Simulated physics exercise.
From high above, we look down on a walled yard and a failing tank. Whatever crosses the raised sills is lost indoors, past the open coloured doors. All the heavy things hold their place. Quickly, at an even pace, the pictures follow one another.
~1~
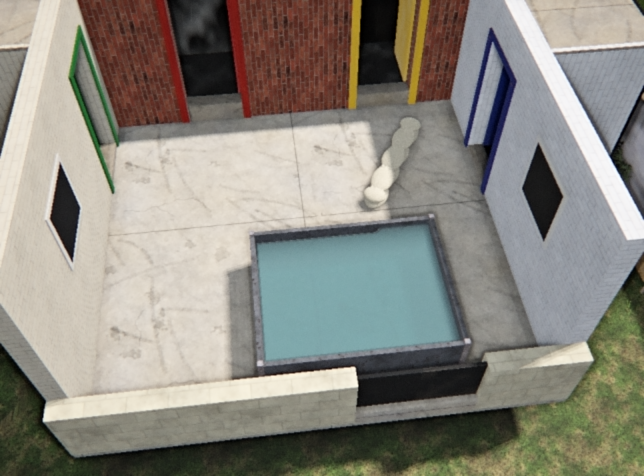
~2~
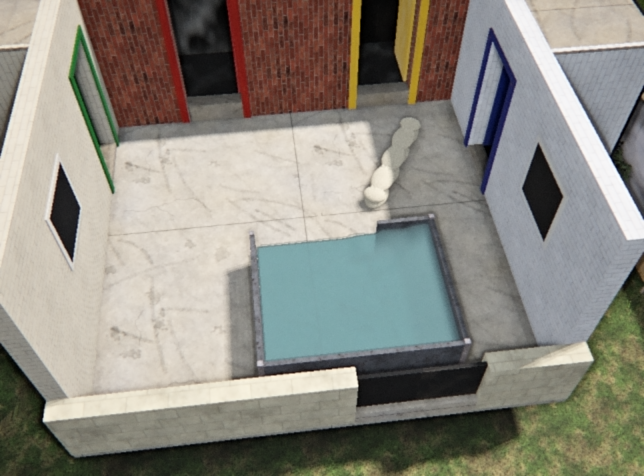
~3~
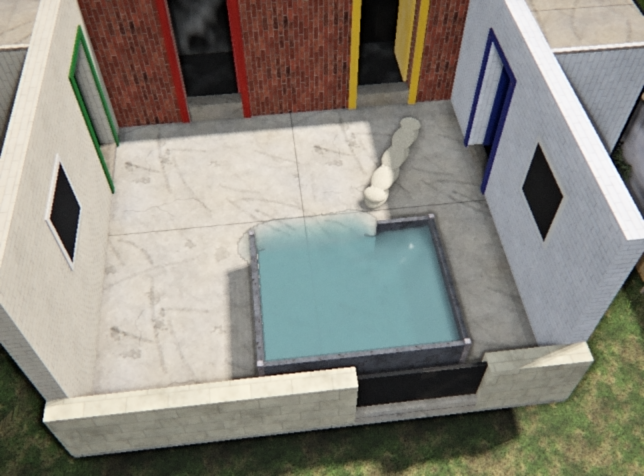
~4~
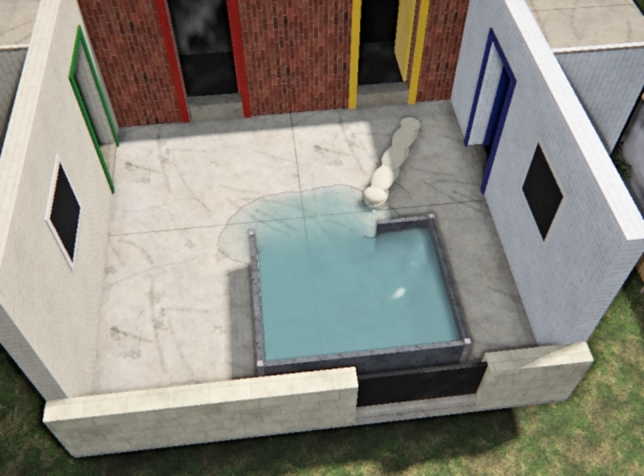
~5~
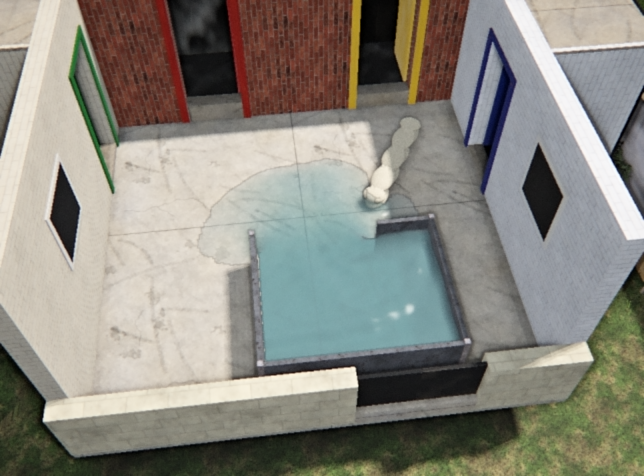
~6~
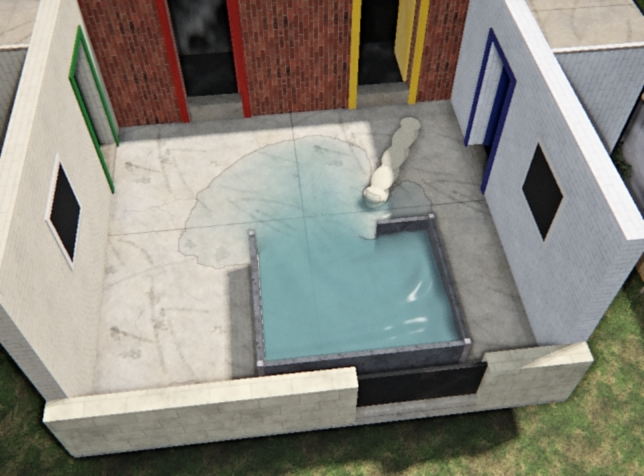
In a walled yard seen from above, a rectangular tank of blue-green water stands intact, then most of its far side opens and water pours out, spreading in a widening rounded sheet across the pale paved floor.
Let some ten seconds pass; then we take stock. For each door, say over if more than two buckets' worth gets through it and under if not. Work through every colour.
In order: The yellow door lets in little enough there; the blue door lets in little enough there; the red door lets in little enough there; the green door lets too much in there.
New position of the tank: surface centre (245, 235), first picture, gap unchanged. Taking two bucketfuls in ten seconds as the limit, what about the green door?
Result for green: It tops the limit.
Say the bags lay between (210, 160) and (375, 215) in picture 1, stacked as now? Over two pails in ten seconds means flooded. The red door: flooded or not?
Well, the red holds the line.
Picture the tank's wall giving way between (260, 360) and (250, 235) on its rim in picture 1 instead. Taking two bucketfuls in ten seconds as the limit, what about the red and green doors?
Result - red: Below the limit; green: Above the limit.
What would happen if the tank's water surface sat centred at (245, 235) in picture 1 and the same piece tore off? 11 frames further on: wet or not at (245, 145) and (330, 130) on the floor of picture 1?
Point 1: Soaked through; point 2: Soaked through.
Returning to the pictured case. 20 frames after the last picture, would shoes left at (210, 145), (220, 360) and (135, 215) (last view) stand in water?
As listed, the points end up soaked, high and dry and soaked.
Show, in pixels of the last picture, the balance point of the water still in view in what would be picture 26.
It's close to (295, 204).
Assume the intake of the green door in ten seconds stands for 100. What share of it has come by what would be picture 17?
It works out at roughly 0 percent of the ten-second total.
A moment on, water covers 40 % of the floor; the yellow door wet at the sill, nothing in, the blue door not reached, the red door wet at the sill, nothing in, the green door not reached.
Next, water covers 50 % of the floor; the yellow door wet at the sill, nothing in, the blue door wet at the sill, nothing in, the red door wet at the sill, nothing in, the green door wet at the sill, nothing in.
Then, water covers 60 % of the floor; the yellow door wet at the sill, nothing in, the blue door wet at the sill, nothing in, the red door wet at the sill, nothing in, the green door over two buckets in.
Later, water covers 95 % of the floor; the yellow door wet at the sill, nothing in, the blue door under two buckets in, the red door wet at the sill, nothing in, the green door far over two buckets in.
In the end, water covers 95 % of the floor; the yellow door wet at the sill, nothing in, the blue door under two buckets in, the red door wet at the sill, nothing in, the green door far over two buckets in.
